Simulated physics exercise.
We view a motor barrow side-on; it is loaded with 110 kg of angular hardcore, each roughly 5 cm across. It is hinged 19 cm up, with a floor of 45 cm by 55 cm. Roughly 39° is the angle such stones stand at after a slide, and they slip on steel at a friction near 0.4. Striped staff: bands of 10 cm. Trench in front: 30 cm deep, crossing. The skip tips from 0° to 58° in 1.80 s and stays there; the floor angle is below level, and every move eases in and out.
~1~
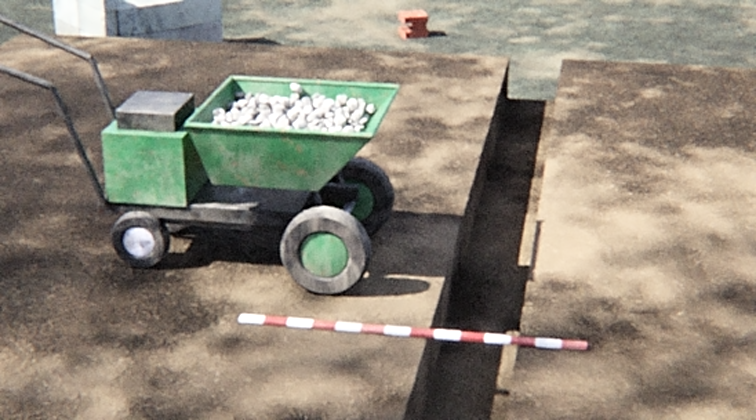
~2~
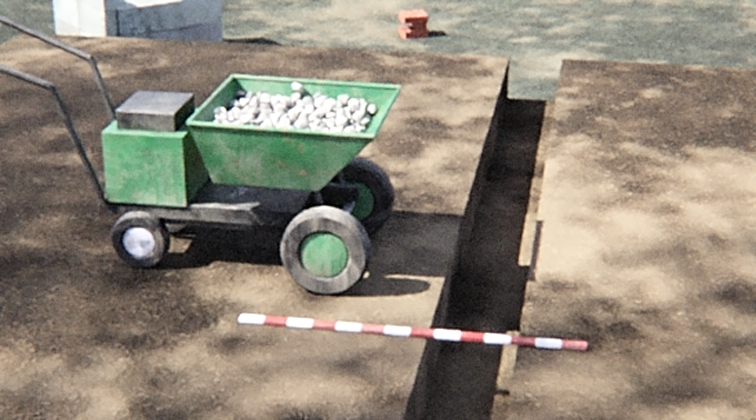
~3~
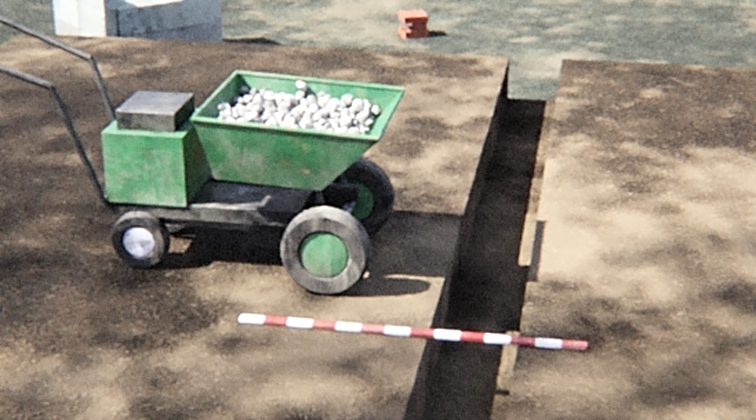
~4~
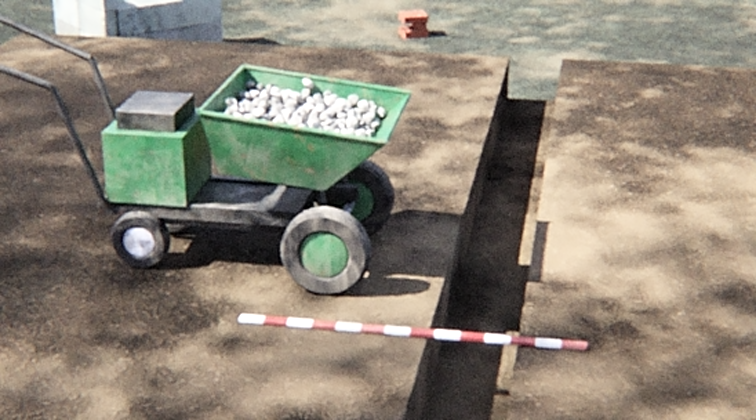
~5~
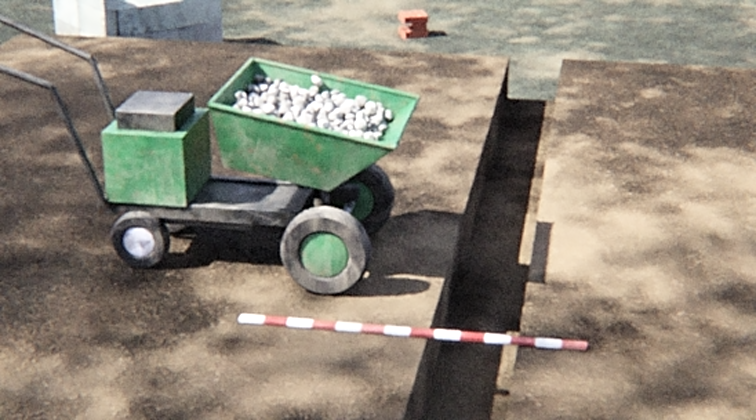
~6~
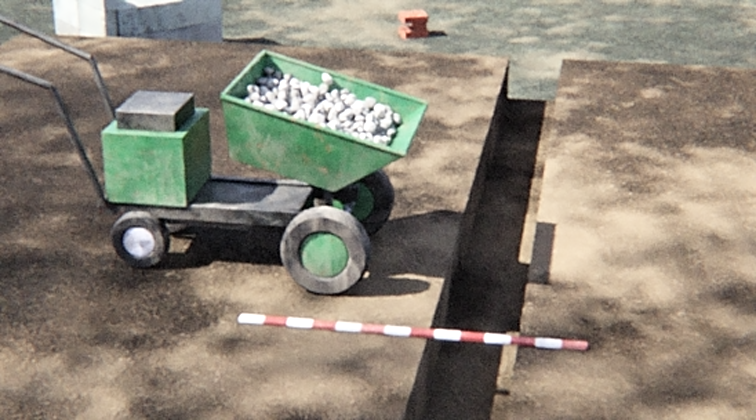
Green motor barrow loaded with pale stones standing beside a narrow trench, its skip slowly tilting forward to the right.
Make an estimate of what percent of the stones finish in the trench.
About 33 percent.
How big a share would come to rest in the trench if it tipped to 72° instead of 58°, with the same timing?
Share in trench: Approx. 95%.
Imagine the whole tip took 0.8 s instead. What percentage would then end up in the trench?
Close to 35 percent, then.
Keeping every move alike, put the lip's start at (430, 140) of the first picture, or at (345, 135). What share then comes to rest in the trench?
First place roughly 10%, second roughly 30%.
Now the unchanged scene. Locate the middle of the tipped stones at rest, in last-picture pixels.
Around (495, 331).
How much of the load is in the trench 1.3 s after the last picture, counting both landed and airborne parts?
I'd put it near 5 per cent.
Then, 0.8 s after the last picture the floor is at 49°, 100 % in the skip; the foremost stones are at (436, 185).
Then, 1.3 s after the last picture the floor is at 58°, 97 % in the skip, 3 % in the trench; the foremost stones are at (508, 289).
Then, 1.6 s after the last picture the floor is at 58°, 86 % in the skip, 14 % in the trench; the foremost stones are at (529, 309).
Then, 3.6 s after the last picture the floor is at 58°, 67 % in the skip, 33 % in the trench; the foremost stones are at (528, 318).
